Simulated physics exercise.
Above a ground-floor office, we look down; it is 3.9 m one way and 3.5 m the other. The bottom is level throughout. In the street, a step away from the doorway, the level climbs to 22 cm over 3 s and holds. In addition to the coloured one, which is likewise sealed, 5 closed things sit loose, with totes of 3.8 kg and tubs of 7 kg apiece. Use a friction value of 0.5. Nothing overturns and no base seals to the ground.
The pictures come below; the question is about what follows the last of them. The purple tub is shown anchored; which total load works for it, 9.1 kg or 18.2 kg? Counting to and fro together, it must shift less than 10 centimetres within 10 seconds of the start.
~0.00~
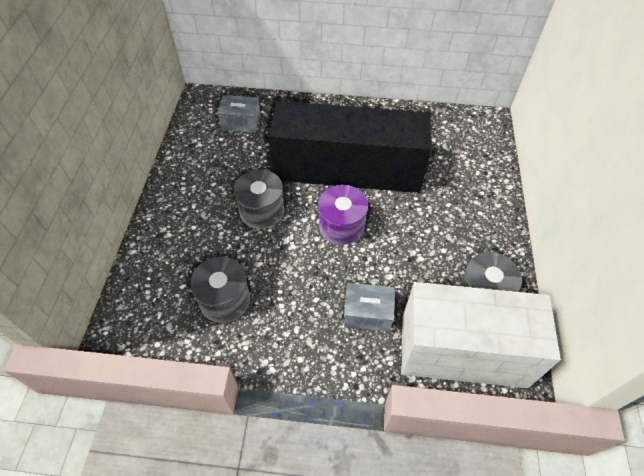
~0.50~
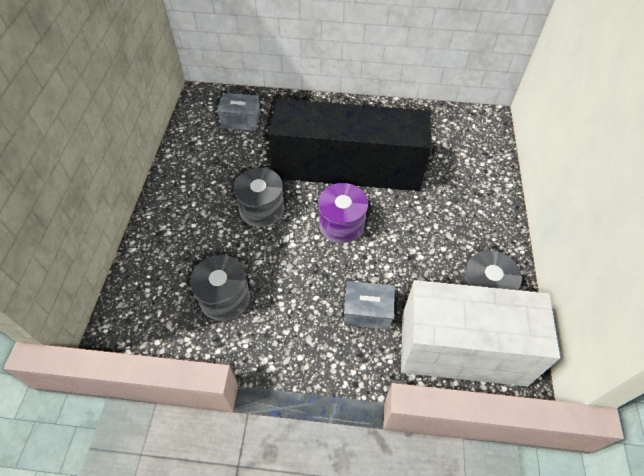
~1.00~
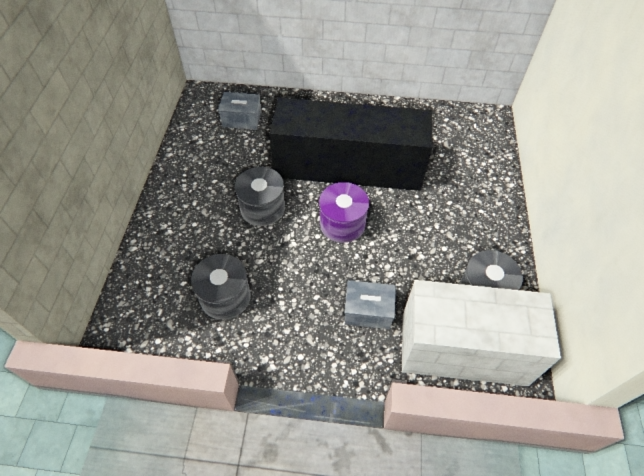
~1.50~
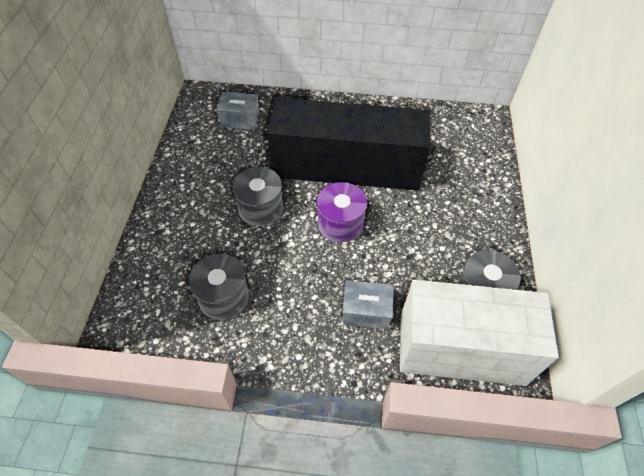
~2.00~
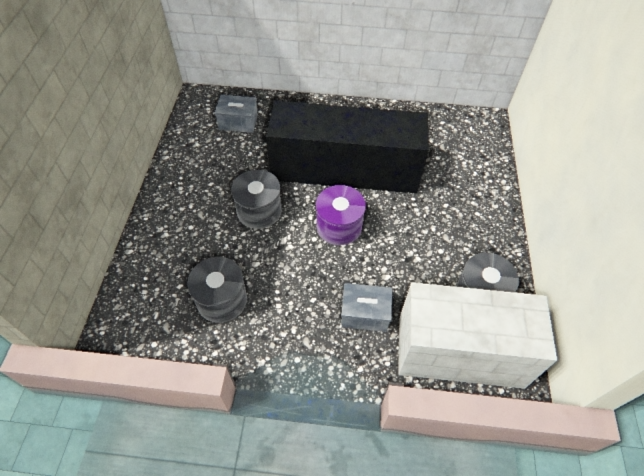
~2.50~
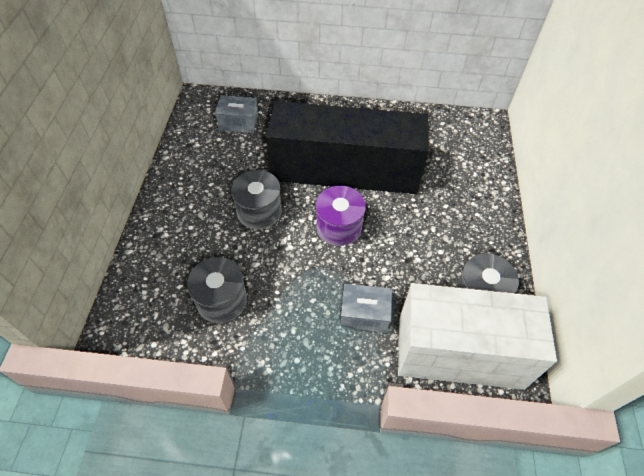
Neither of them.
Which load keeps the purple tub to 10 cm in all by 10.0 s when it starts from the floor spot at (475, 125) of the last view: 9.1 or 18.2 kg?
Looking at the loads, neither keeps it.
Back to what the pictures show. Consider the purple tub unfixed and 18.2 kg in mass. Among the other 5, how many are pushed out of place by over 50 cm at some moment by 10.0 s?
The count comes to 5.
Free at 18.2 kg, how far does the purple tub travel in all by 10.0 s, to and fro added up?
The distance adds up to about 200 cm.
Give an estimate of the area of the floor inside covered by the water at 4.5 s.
Roughly 7.5 m2.
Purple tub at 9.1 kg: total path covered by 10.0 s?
About 250 cm.
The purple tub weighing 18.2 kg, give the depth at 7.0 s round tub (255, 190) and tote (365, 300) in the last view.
I'd put it at 6 cm and 4 cm respectively.
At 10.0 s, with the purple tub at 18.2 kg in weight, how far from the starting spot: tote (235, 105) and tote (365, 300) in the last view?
One is off by 300 cm, the other by 250 cm, in the order asked.
After 3.5 s the purple tub would be 11 cm from its start with 9.1 kg and 0 cm from its start with 18.2 kg; 5 cm of water round it then.
After 4.5 s the purple tub would be 28 cm from its start with 9.1 kg and 22 cm from its start with 18.2 kg; 11 cm of water round it then.
After 7.0 s the purple tub would be 8 cm from its start with 9.1 kg and 50 cm from its start with 18.2 kg; 13 cm of water round it then.
After 10.0 s the purple tub would be 162 cm from its start with 9.1 kg and 185 cm from its start with 18.2 kg; 13 cm of water round it then.
